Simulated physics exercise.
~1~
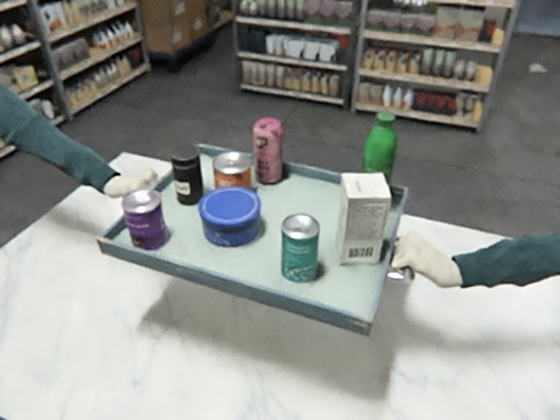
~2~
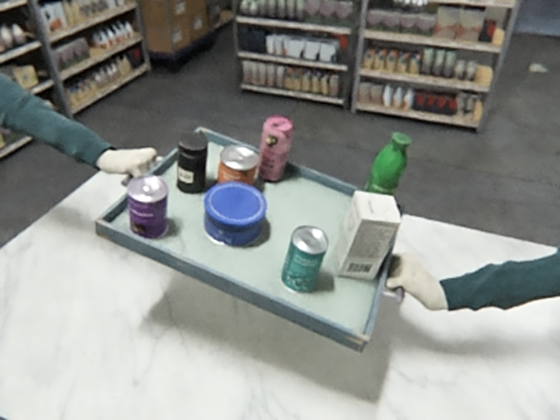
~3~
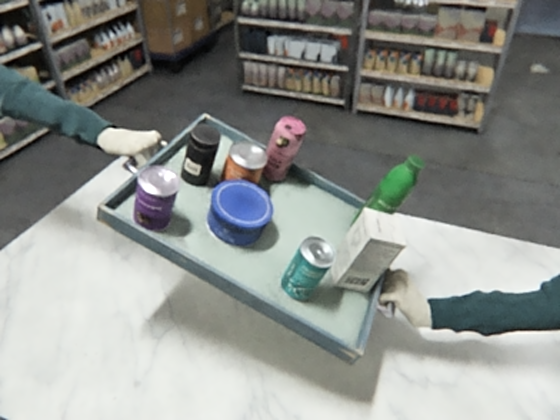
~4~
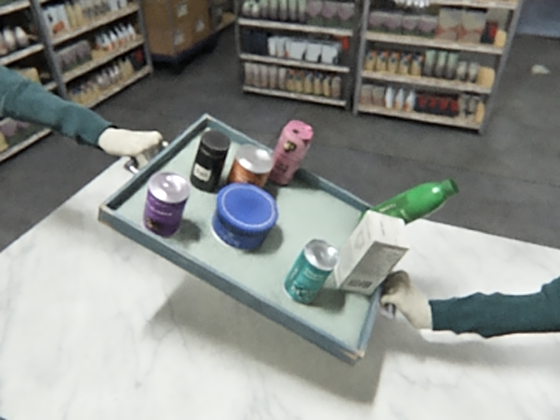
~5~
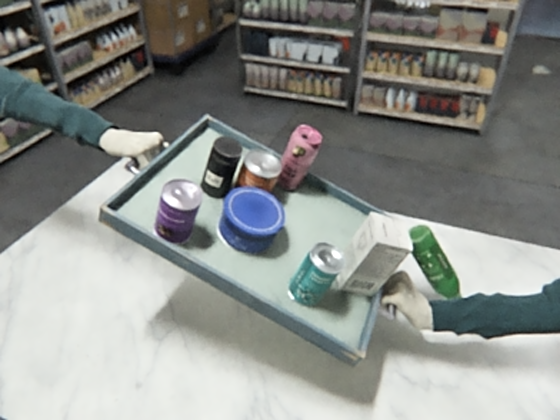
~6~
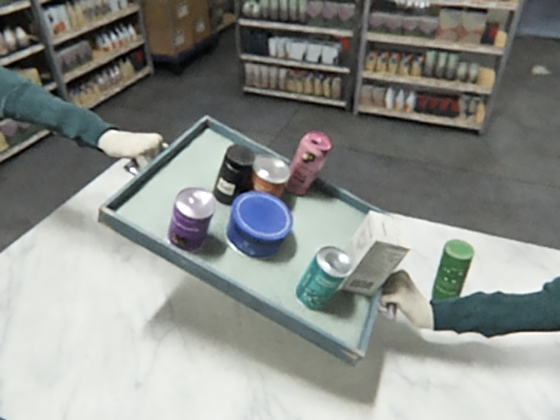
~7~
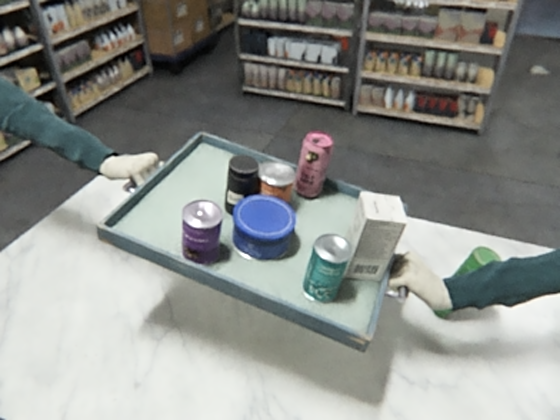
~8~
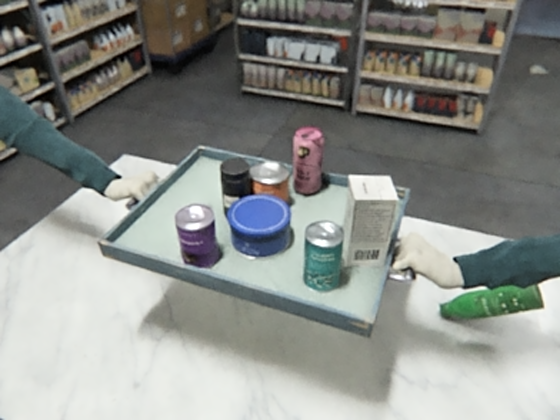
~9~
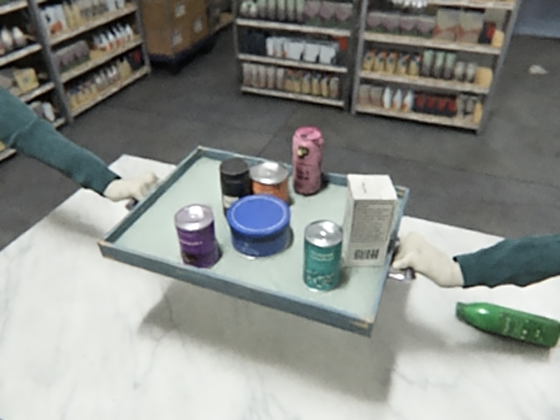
The clip opens on two gloved hands holding a rimmed tray of tins, a blue tub, a black jar, a pink can, a white carton and a green bottle above a marble surface. The hands tip the tray down to the right, and the green bottle leans over the edge. It tumbles off upside down while the tins, jar, tub and pink can slide a little rightward. The hands bring the tray back level, and the remaining items stand upright, the carton still near the right end. The bottle ends on its side on the marble, right of the tray.
